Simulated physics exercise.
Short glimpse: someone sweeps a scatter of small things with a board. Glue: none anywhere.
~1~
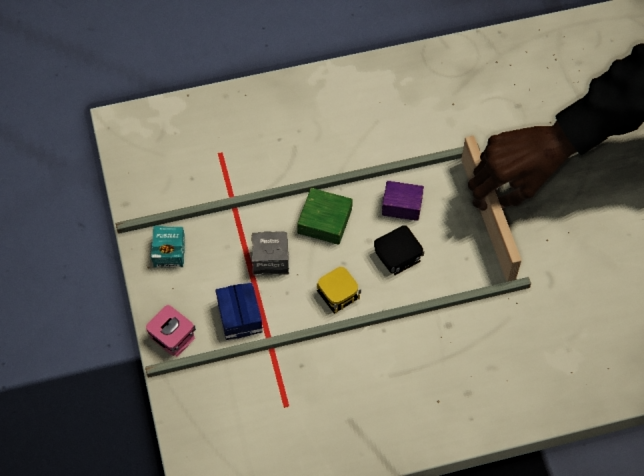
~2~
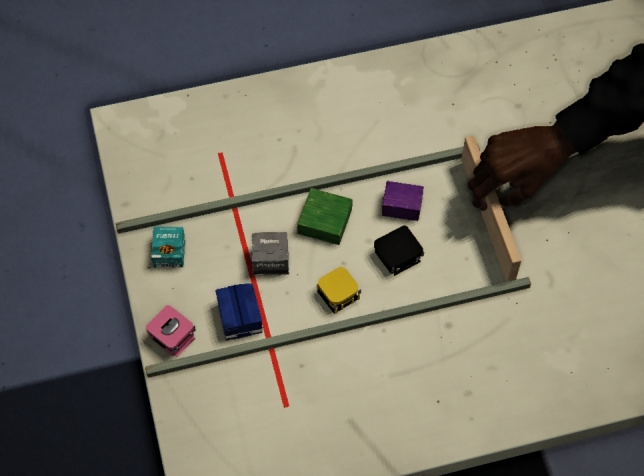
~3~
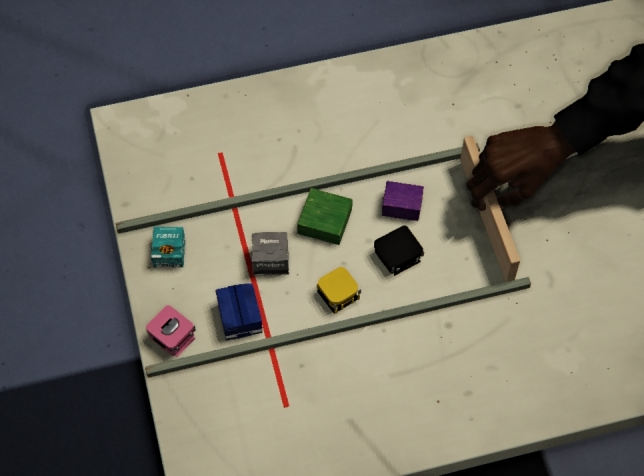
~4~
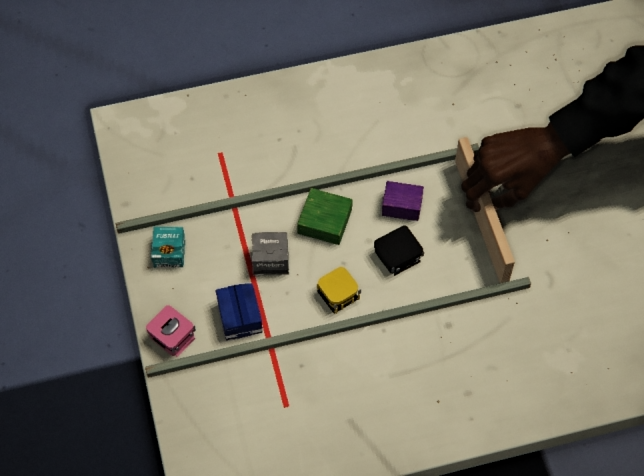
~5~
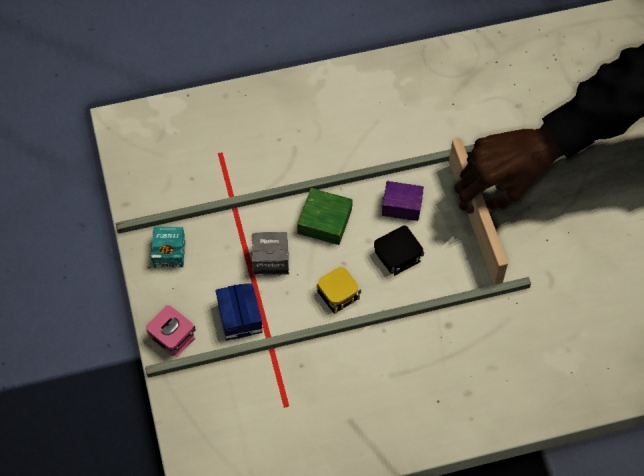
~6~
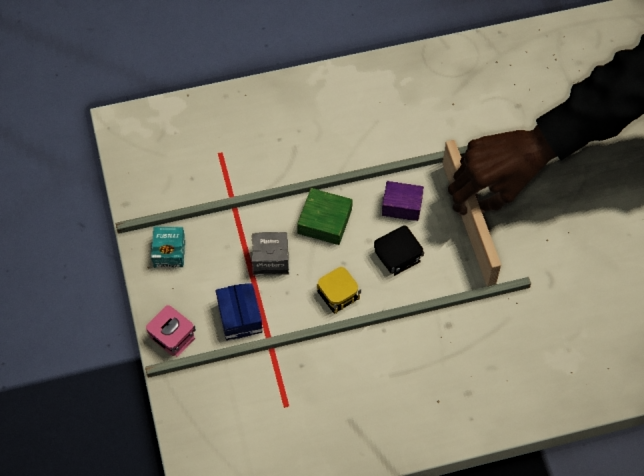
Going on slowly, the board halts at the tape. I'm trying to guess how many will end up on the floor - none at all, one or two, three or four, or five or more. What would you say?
Nothing tumbles.
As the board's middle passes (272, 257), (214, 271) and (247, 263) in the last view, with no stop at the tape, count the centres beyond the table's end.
0, 2, 0.
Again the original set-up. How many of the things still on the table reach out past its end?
The number would be 0.
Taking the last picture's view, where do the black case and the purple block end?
Final positions - black case around (236, 284), purple block around (227, 247).
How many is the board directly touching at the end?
Number: 3.
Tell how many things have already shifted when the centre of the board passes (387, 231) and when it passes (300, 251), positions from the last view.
That makes 3 at the first spot and 5 at the second.
Soon after, none off yet; pink case at rest near (171, 332); turquoise box at rest near (168, 247); blue box at rest near (239, 311).
At rest, the number that fall off is zero.
